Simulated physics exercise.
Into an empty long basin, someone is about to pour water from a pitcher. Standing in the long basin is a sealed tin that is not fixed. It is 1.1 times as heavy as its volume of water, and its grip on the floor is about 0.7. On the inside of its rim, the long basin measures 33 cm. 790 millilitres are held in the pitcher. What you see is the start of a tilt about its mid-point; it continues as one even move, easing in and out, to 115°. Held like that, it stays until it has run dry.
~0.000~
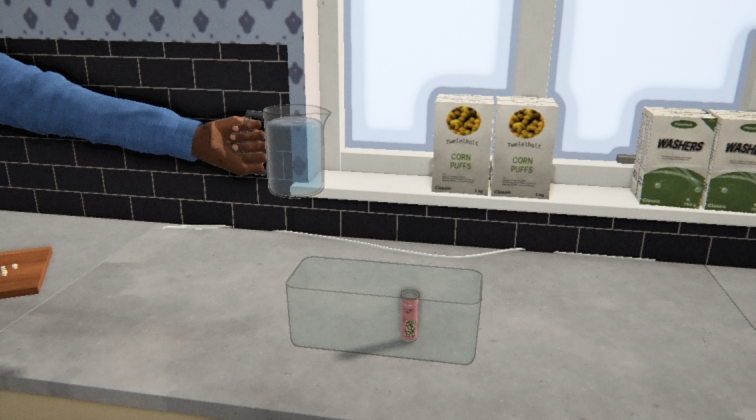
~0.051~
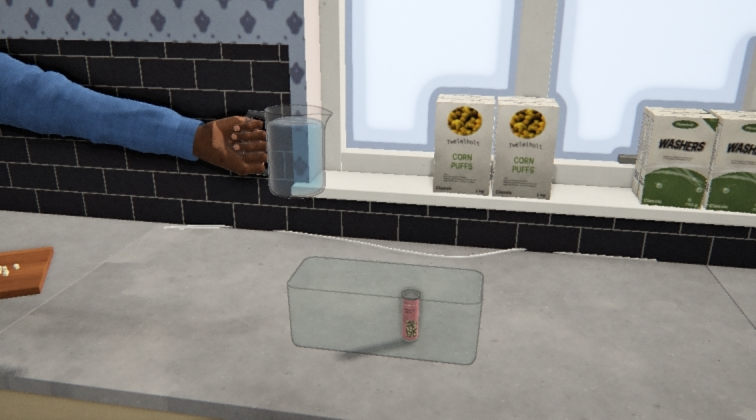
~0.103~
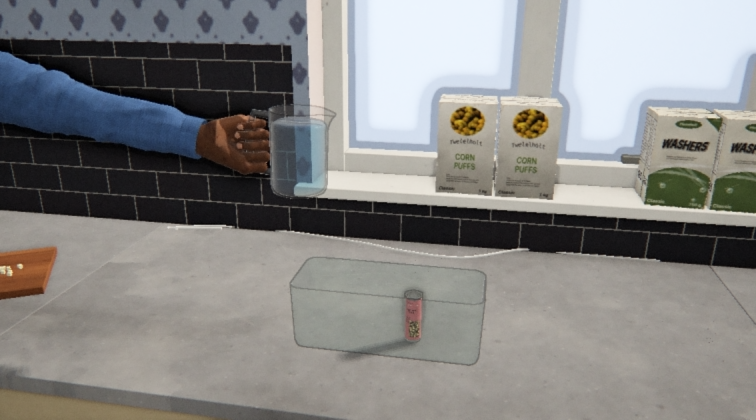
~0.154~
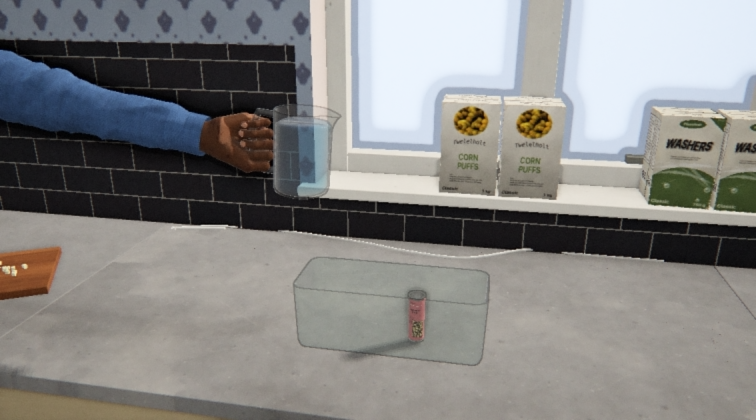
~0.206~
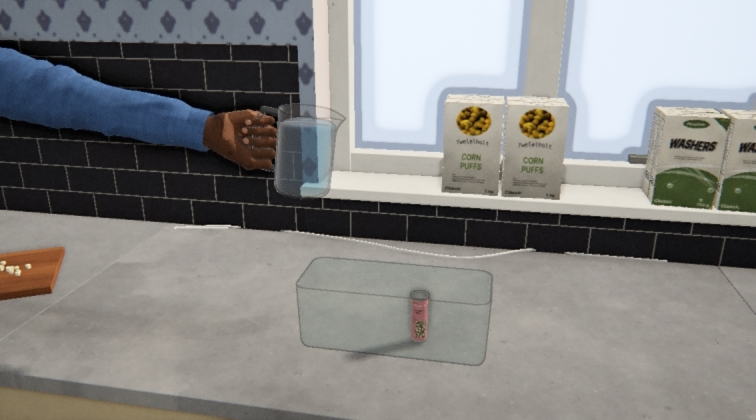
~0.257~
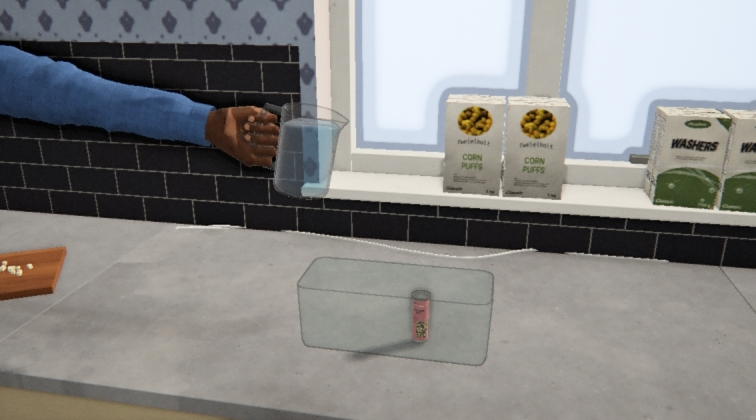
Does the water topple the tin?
I reckon it can't hold on.
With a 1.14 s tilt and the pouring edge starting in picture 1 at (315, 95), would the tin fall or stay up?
It does not tip.
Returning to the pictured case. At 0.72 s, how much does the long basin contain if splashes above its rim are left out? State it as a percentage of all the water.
Roughly 1 per cent.
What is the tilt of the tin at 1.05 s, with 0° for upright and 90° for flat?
About 25 degrees.
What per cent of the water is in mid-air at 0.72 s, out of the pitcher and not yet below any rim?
Share: Roughly 14 per cent.
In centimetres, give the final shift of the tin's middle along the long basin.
All told, the tin's centre has moved close to 7.5 cm.
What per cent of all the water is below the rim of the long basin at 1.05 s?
About 40 %.
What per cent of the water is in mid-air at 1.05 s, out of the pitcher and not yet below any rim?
I'd put it at about 32 per cent of the liquid.
After 0.72 s the tilt is 68° and 85 per cent is still to pour; the tin stands where it began.
After 1.05 s the tilt is 106° and 30 per cent is still to pour; the tin leans 25°.
After 1.41 s the tilt is 115° and 1 per cent is still to pour; the tin lies on its side.
After 1.79 s the tilt is 115° and 0 per cent is still to pour; the tin lies on its side.
In the end the tin lies on its side.
